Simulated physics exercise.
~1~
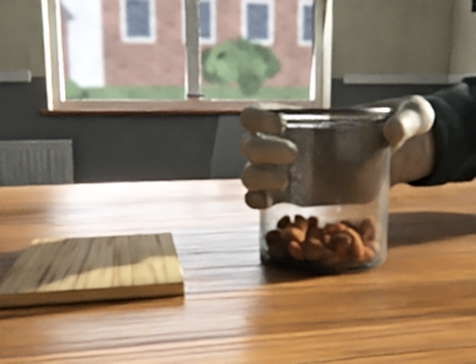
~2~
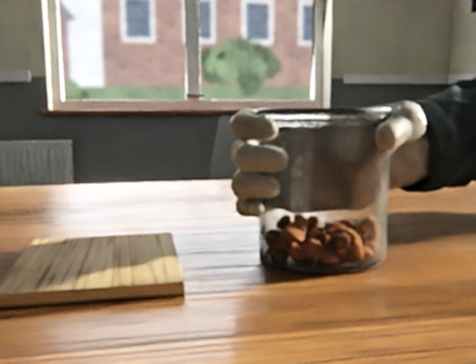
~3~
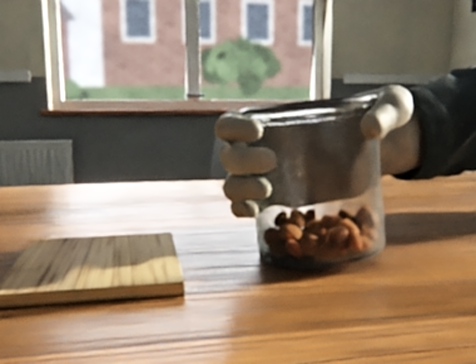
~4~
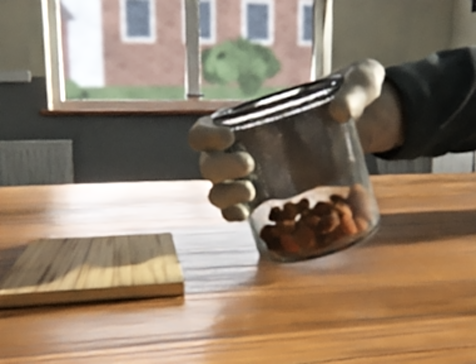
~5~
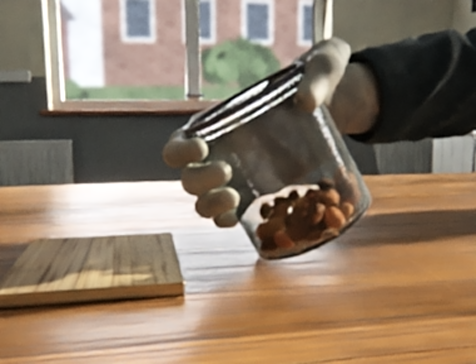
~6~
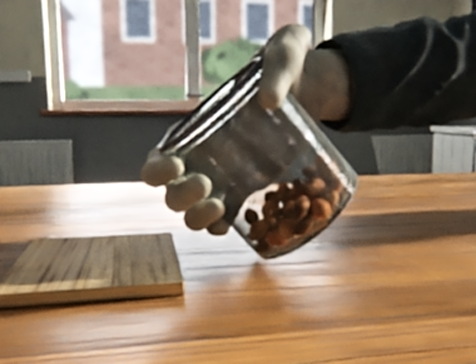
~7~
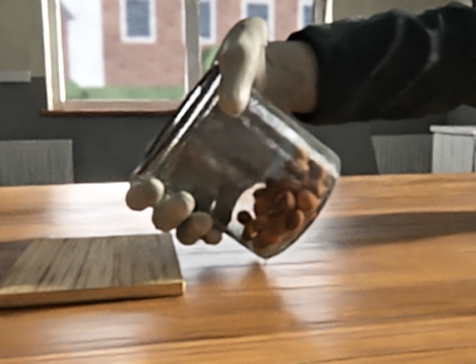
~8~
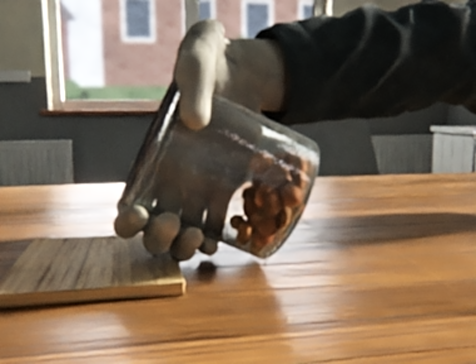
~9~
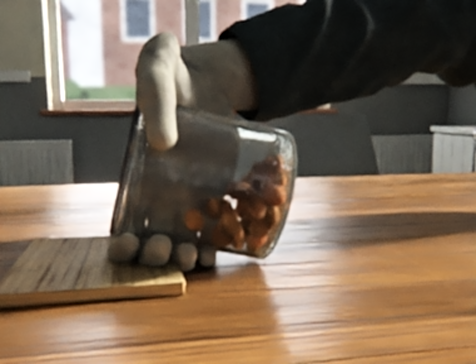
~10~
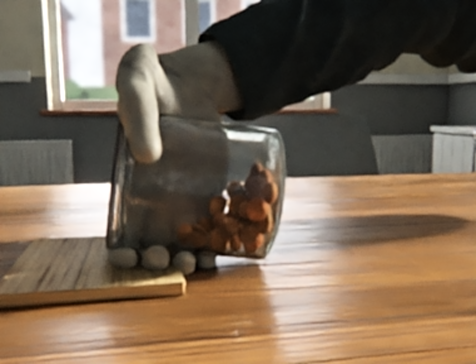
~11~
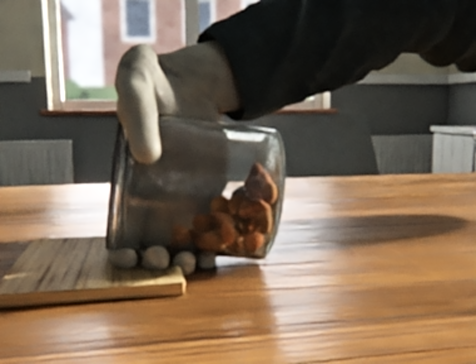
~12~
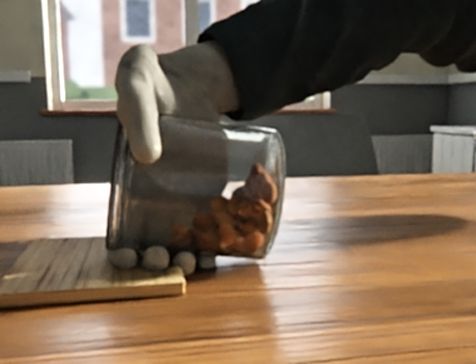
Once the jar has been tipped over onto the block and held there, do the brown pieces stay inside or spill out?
The brown pieces all stay inside the jar as the hand holds it nearly on its side against the block.
